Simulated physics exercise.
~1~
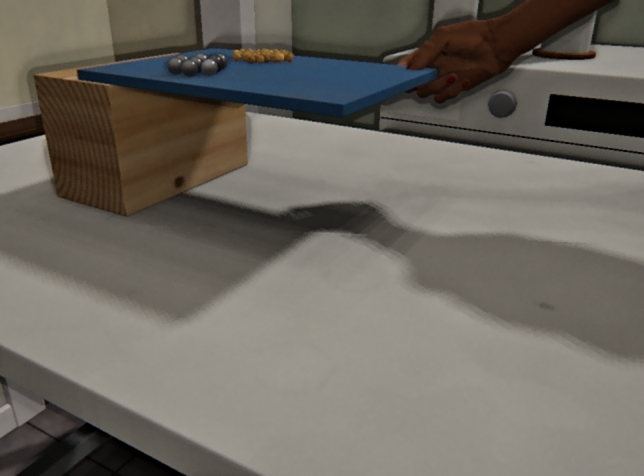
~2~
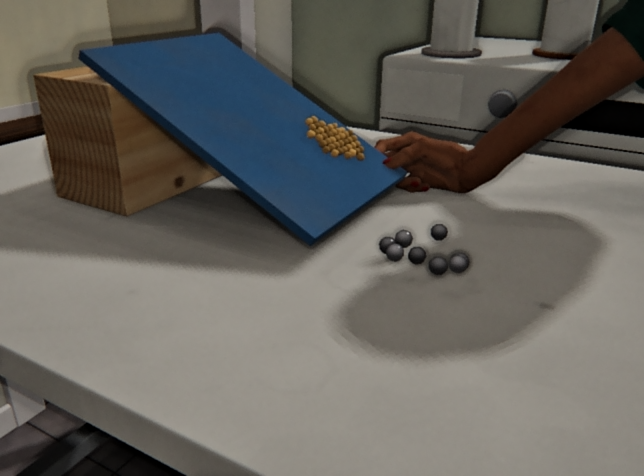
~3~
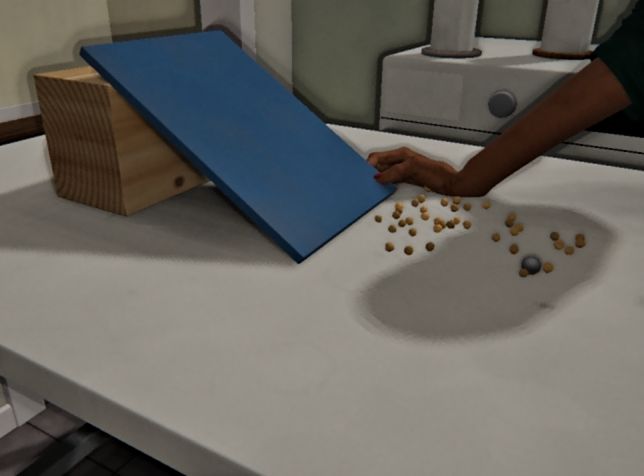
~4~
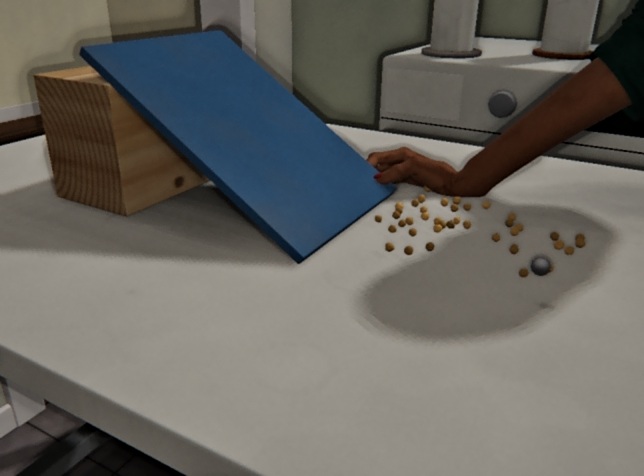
Hand lowering a blue board into a ramp, grey balls rolling off first, then small orange beads scattering nearby on the table.
